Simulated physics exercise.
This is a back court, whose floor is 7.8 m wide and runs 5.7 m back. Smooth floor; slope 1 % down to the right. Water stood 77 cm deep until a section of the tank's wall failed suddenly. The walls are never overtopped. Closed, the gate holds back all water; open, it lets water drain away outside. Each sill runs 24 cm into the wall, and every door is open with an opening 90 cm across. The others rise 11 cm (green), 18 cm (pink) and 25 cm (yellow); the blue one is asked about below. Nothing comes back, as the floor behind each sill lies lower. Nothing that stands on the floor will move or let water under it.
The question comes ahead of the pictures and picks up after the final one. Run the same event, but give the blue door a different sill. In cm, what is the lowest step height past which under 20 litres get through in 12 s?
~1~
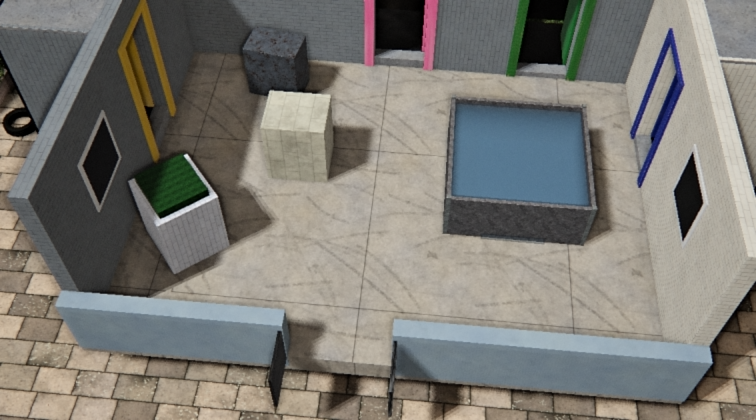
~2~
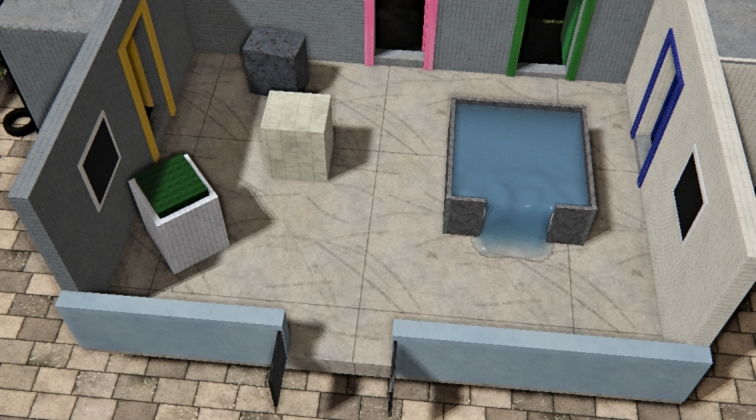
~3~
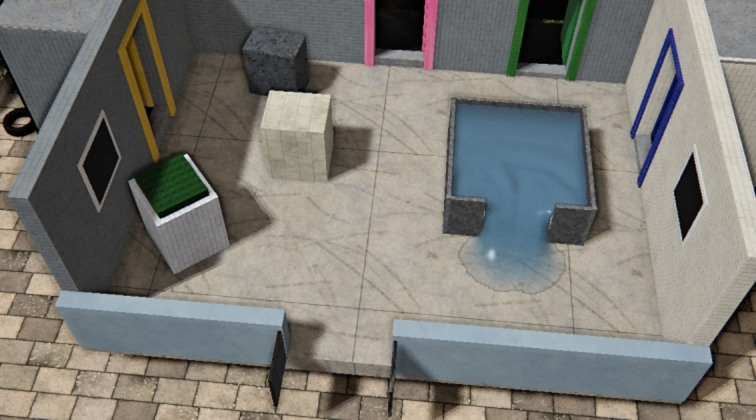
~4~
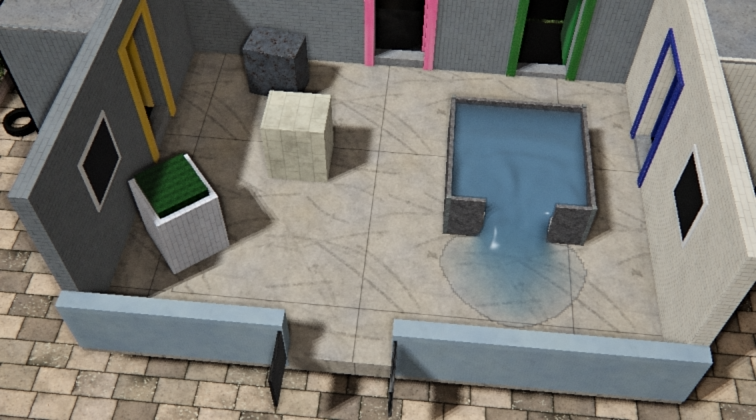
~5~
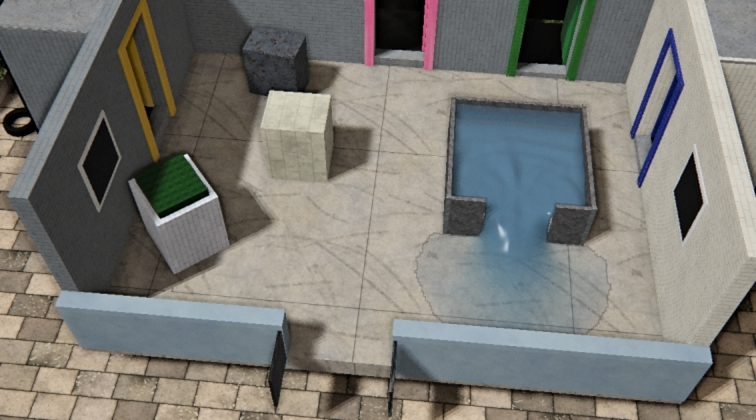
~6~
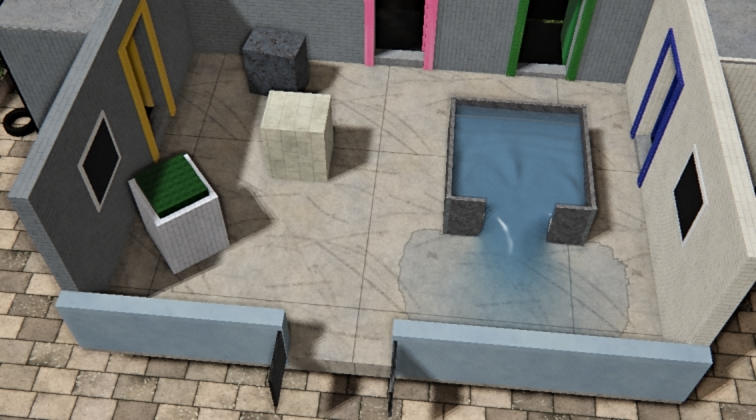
Close to 6.5 cm is just enough.
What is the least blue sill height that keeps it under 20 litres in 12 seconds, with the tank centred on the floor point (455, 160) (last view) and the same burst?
At least roughly 8.0 cm high.
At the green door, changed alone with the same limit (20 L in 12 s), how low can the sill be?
Green: 8.5 cm.
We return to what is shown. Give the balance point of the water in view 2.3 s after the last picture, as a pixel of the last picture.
At about (507, 244).
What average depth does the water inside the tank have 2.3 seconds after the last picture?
Some 37 cm.
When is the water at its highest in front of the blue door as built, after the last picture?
Peak time: About 5.5 s.
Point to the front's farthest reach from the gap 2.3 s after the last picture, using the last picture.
Front tip: Approx. (98, 322) px.
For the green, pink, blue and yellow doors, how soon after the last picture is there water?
Green 3.0 s, pink 5.0 s, blue 2.2 s, yellow 4.0 s.
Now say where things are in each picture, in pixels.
Still water, 77 cm deep, in the tank at (519, 153); the blue door at (654, 116) is dry, in the first frame.
Water pours out at (516, 224) and has run 0.3 m, to (486, 253); about 12 cm deep outside, 77 cm at the back, in the second frame.
Water pours out at (515, 226) and has run 0.9 m, to (494, 284); about 13 cm deep outside, 77 cm at the back, in the third frame.
Water pours out at (515, 227) and has run 1.5 m, to (512, 322); about 8 cm deep outside, 77 cm at the back, in the fourth frame.
The gap is at (515, 226), the front 2.1 m out at a hidden place; the back of the tank holds 70 cm, in the fifth frame.
Water pours out at (515, 226) and has run 2.1 m, to a hidden place; about 5 cm deep outside, 64 cm at the back; 2.1 m in a straight line remain to the blue door at (654, 116), in the sixth frame.
Then, 0.7 s after the last picture water covers 20 % of the floor, deepest (54 cm) near (665, 375); it has not reached the blue door.
Then, 2.3 s after the last picture water covers 45 % of the floor, deepest (34 cm) near (651, 373); 5 cm at the blue door, 0 litres in over its 13 cm sill.
Then, 11.3 s after the last picture water covers 100 % of the floor, deepest (12 cm) near (626, 102); 8 cm at the blue door, 0 litres in over its 13 cm sill.
At the blue door as built, the water peaked near 11 cm, 5.7 s after the last picture.
Run again over the same 12 s with other heights there, 38 litres in over 5 cm, 14 litres over 7 cm. The limit of 20 litres is kept from about 6.5 cm up.
